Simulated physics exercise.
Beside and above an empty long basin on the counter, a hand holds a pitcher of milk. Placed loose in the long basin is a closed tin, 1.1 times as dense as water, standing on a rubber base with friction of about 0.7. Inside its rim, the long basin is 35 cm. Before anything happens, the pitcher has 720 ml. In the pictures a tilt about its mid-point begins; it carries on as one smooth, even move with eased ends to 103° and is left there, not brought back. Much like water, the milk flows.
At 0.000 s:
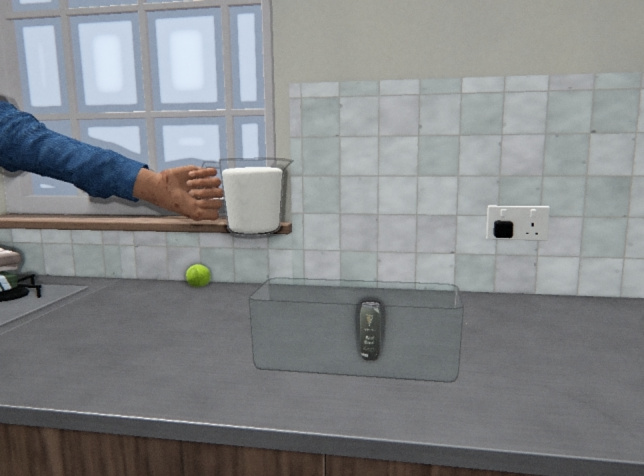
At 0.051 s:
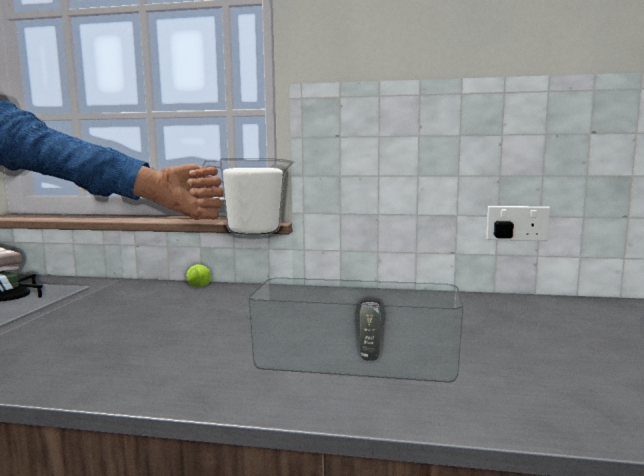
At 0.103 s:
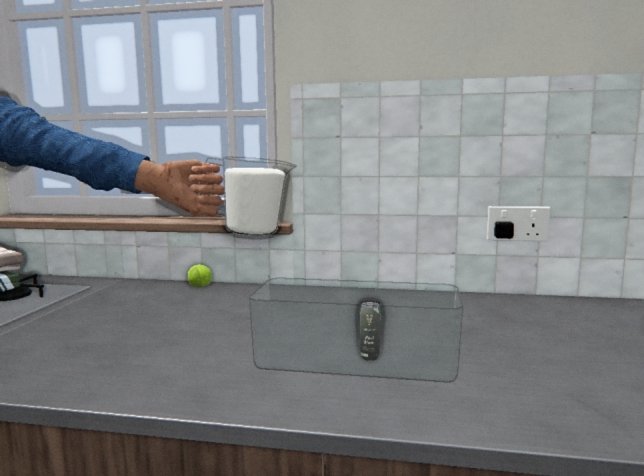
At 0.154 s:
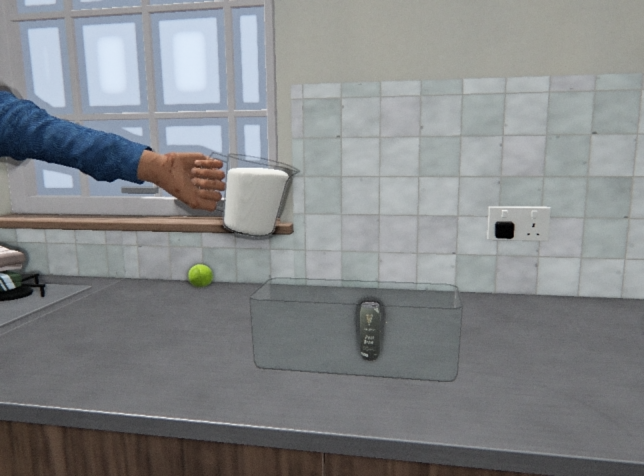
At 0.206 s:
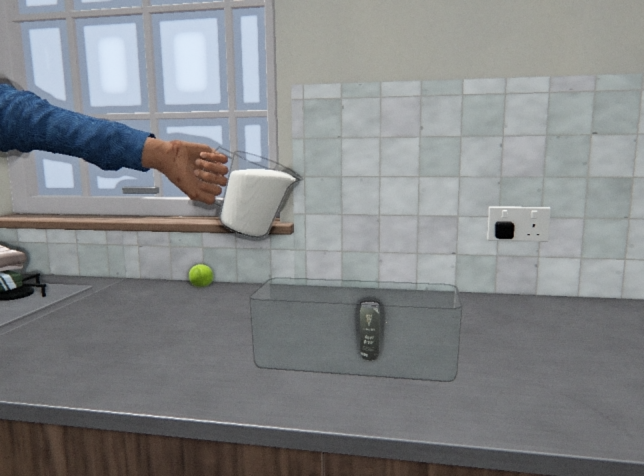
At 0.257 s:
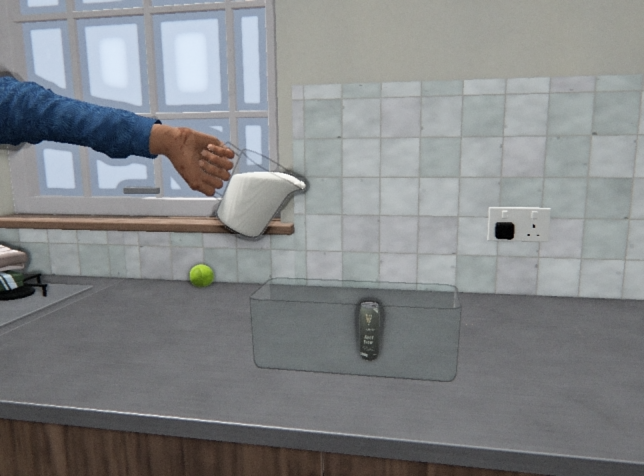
On a grey kitchen counter by a window and tiled wall, a clear long basin holds a small dark object, with a green ball behind to the left. A hand holds a clear pitcher of milk upright above the basin's left end, then tilts it steadily rightward, the milk shifting toward the pouring edge.
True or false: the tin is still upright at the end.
True.
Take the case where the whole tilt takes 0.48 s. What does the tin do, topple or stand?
Outcome - the tin remains standing.
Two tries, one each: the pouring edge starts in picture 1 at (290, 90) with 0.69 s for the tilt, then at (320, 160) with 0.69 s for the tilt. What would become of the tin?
First it tips over; then it tips over.
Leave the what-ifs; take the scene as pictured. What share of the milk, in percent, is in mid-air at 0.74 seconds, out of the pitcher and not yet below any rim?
Roughly 18 %.
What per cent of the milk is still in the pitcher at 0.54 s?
I'd estimate some 58 % remains.
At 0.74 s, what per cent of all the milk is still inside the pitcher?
Share remaining: Approx. 14 %.
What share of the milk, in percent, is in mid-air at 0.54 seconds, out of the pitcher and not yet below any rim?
Roughly 28 percent.
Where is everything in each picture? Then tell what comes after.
Tilt 0°; pouring edge (294, 160); surface from (225, 170) to (283, 170); the long basin's rim runs from (259, 289) to (460, 297); the tin's top is at (370, 307), in the first frame.
Tilt 1°; pouring edge (295, 161); surface from (226, 170) to (283, 171), in the second frame.
Tilt 6°; pouring edge (297, 165); surface from (228, 169) to (285, 173), in the third frame.
Tilt 12°; pouring edge (301, 171); surface from (232, 170) to (289, 174), in the fourth frame.
Tilt 21°; pouring edge (304, 179); surface from (233, 176) to (296, 177), in the fifth frame.
Tilt 31°; pouring edge (306, 189); surface from (231, 184) to (304, 185), in the sixth frame.
After 0.54 s the tilt is 91° and 57 per cent is still to pour; the tin stands where it began.
After 0.74 s the tilt is 103° and 15 per cent is still to pour; the tin stands where it began.
After 0.96 s the tilt is 103° and 2 per cent is still to pour; the tin stands where it began.
After 1.19 s the tilt is 103° and 0 per cent is still to pour; the tin stands where it began.
In the end the tin stands where it began.
